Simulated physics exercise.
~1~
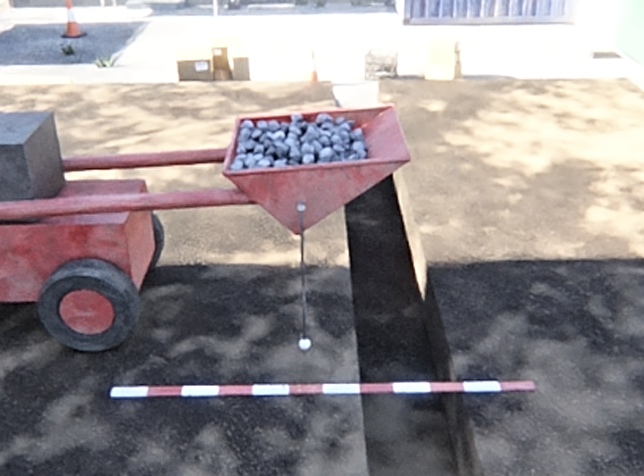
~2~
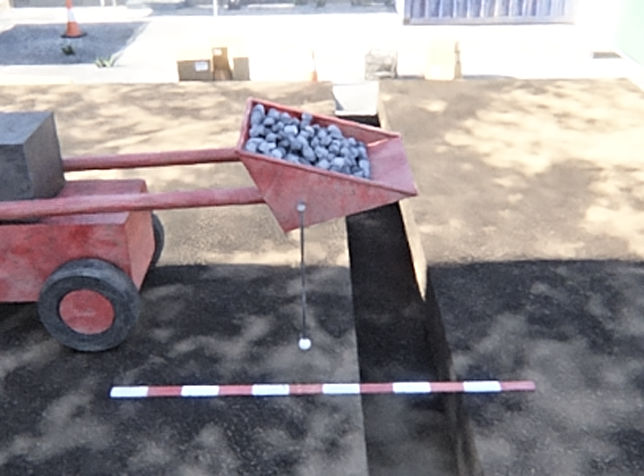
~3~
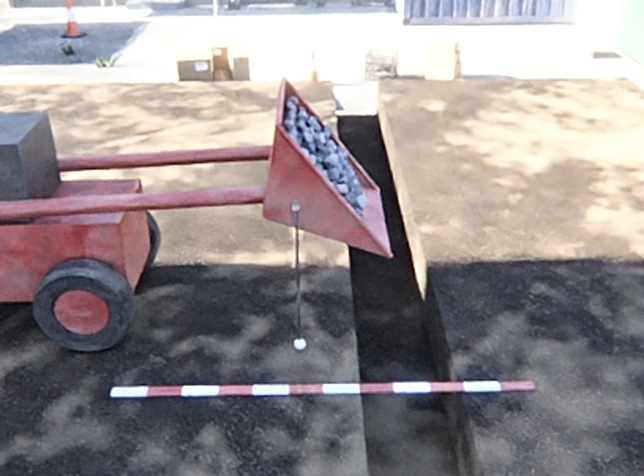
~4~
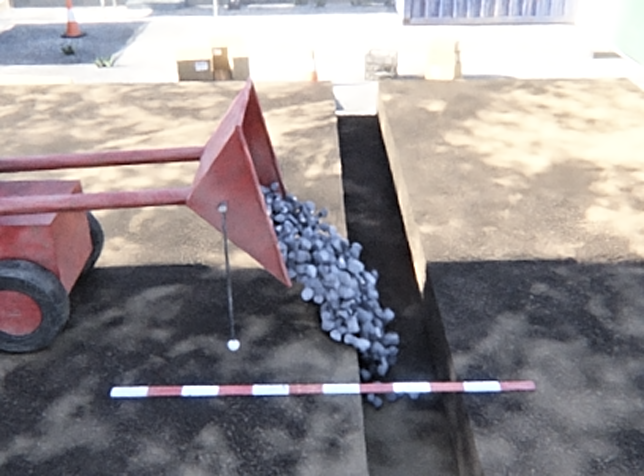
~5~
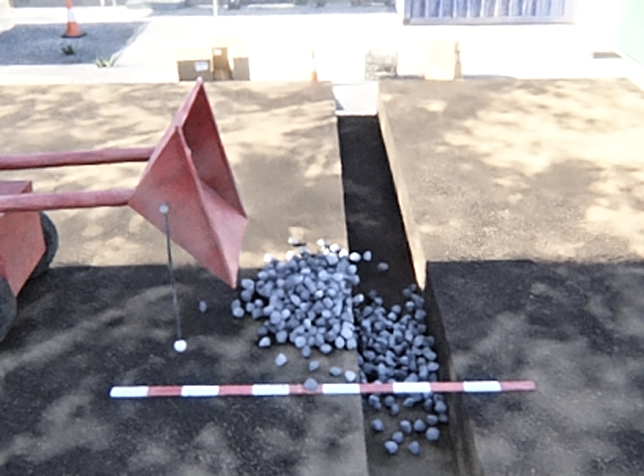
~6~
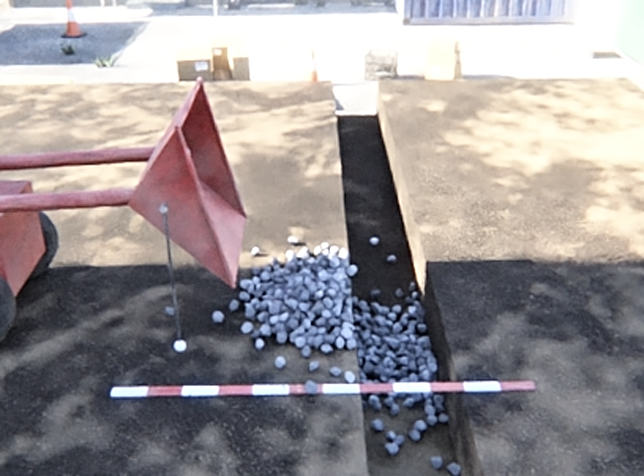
A red loader with dark wheels stands at the left of a sunlit, tree-shadowed yard, seen from slightly above, holding a bucket of grey stones near a straight, narrow trench. A red-and-white striped staff lies across the foreground, and a thin rod with a white ball hangs from the bucket's hinge. The bucket tips forward to the right, steeper and steeper, while the machine then rolls back to the left. The stones pour out in a stream over the trench's near edge. They settle with the bucket empty, somewhat more heaped on the ground short of the trench than lying inside it.
